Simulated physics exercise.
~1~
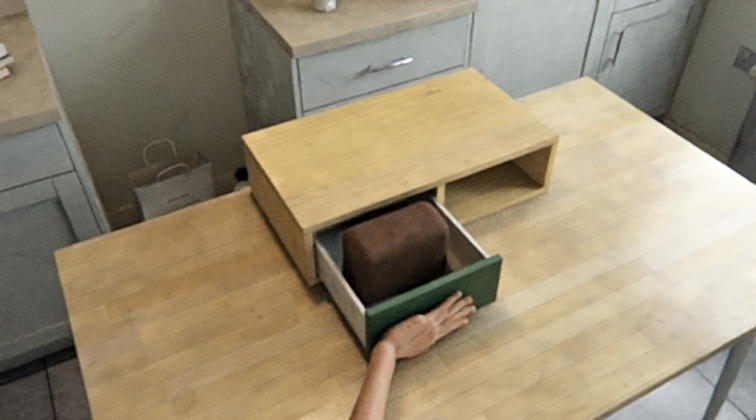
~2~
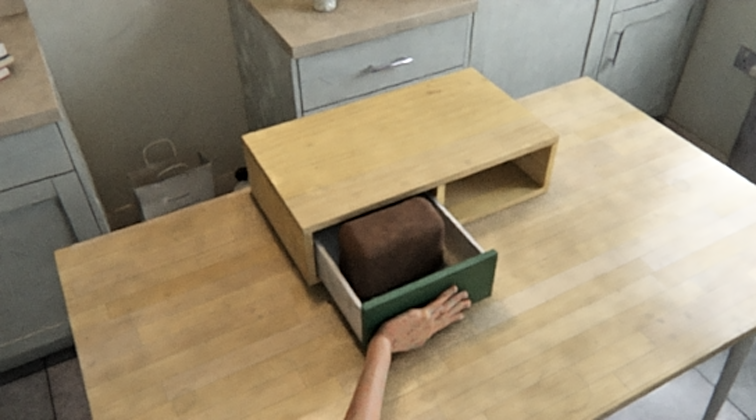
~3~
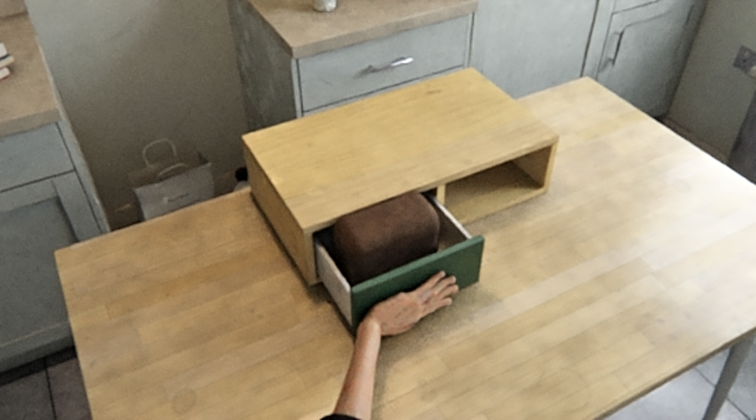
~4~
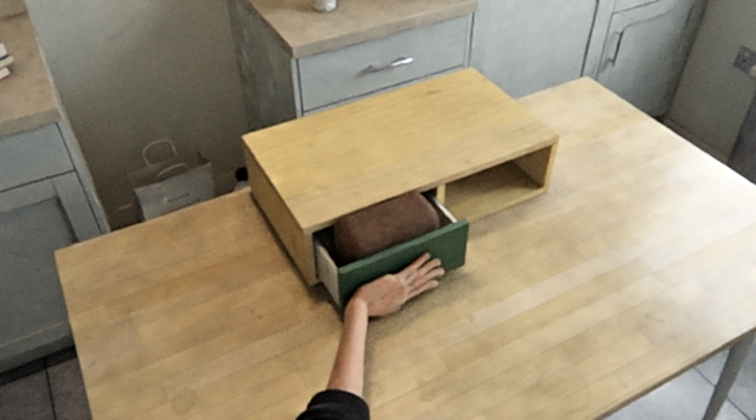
A hand pressed against the green front of an open drawer holding a brown loaf and slid it steadily back into the wooden chest on the table, until the drawer was mostly in but still partly open, with the hand resting on it.
